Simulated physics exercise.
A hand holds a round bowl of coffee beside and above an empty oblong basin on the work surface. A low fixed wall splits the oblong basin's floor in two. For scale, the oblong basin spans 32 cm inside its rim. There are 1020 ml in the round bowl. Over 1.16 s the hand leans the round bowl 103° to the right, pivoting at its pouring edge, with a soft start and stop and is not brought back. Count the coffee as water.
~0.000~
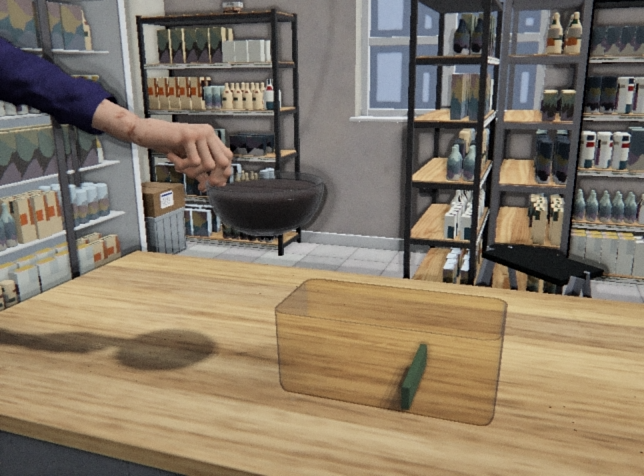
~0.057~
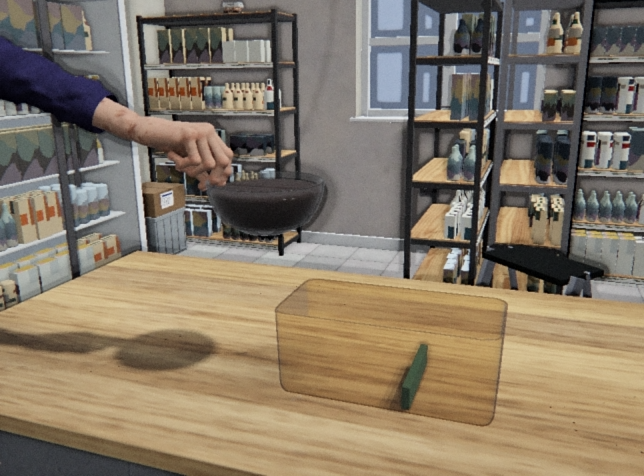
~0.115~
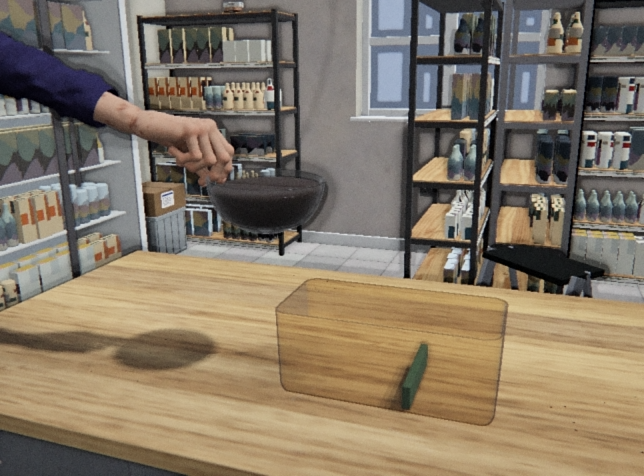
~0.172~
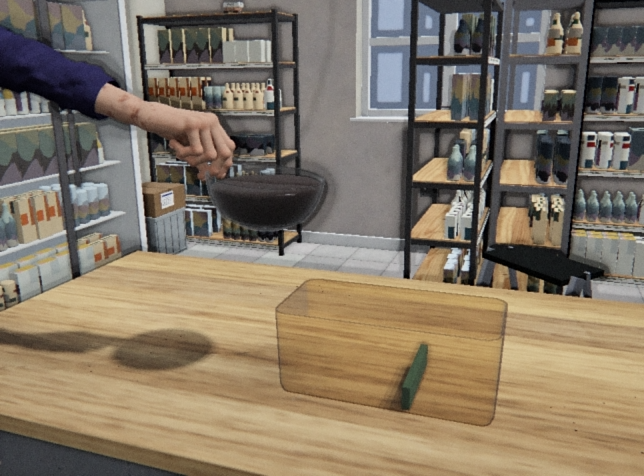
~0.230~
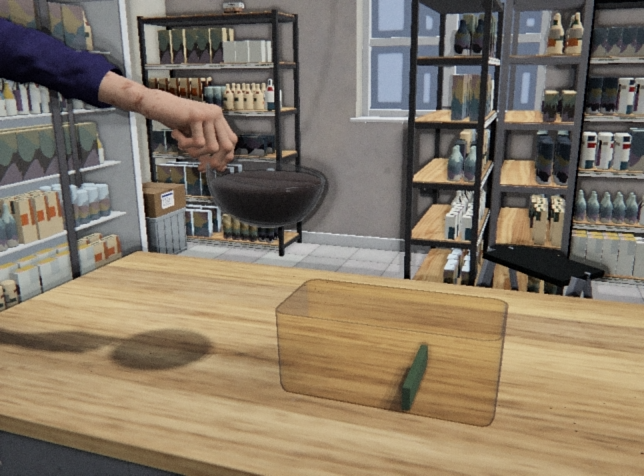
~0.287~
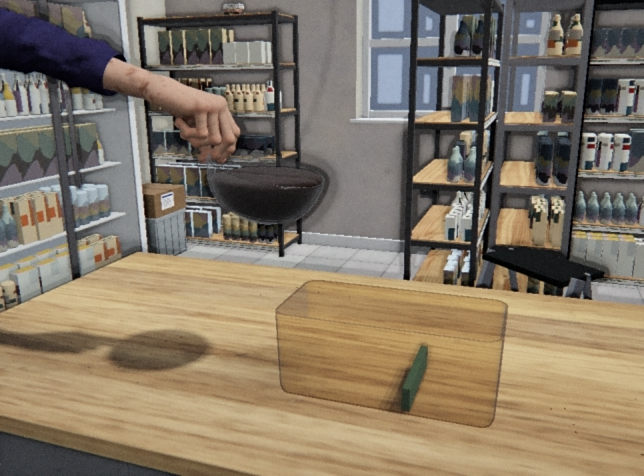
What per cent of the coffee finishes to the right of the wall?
The far part has some 42 per cent.
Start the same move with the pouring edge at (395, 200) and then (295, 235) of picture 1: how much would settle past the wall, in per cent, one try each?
First 45, then 20 per cent.
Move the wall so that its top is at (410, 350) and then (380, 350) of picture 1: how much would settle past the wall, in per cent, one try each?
First 50, then 85 per cent.
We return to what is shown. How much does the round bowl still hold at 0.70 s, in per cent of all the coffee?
Some 40 per cent.
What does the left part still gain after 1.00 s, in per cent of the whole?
Some 16 per cent.
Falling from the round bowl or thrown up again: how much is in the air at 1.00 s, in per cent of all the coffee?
About 14 per cent.
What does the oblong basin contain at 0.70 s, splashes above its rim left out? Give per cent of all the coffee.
Some 14 per cent.
Then, 0.70 s in, the tilt is 68° and 40 per cent is still to pour, 13 is left of the wall and 0 right of it.
Then, 1.00 s in, the tilt is 98° and 1 per cent is still to pour, 41 is left of the wall and 43 right of it.
Then, 1.32 s in, the tilt is 103° and 0 per cent is still to pour, 57 is left of the wall and 42 right of it.
Then, 1.66 s in, the tilt is 103° and 0 per cent is still to pour, 56 is left of the wall and 42 right of it.
Finally, 56 per cent lies left of the wall, 42 right of it and 2 outside.
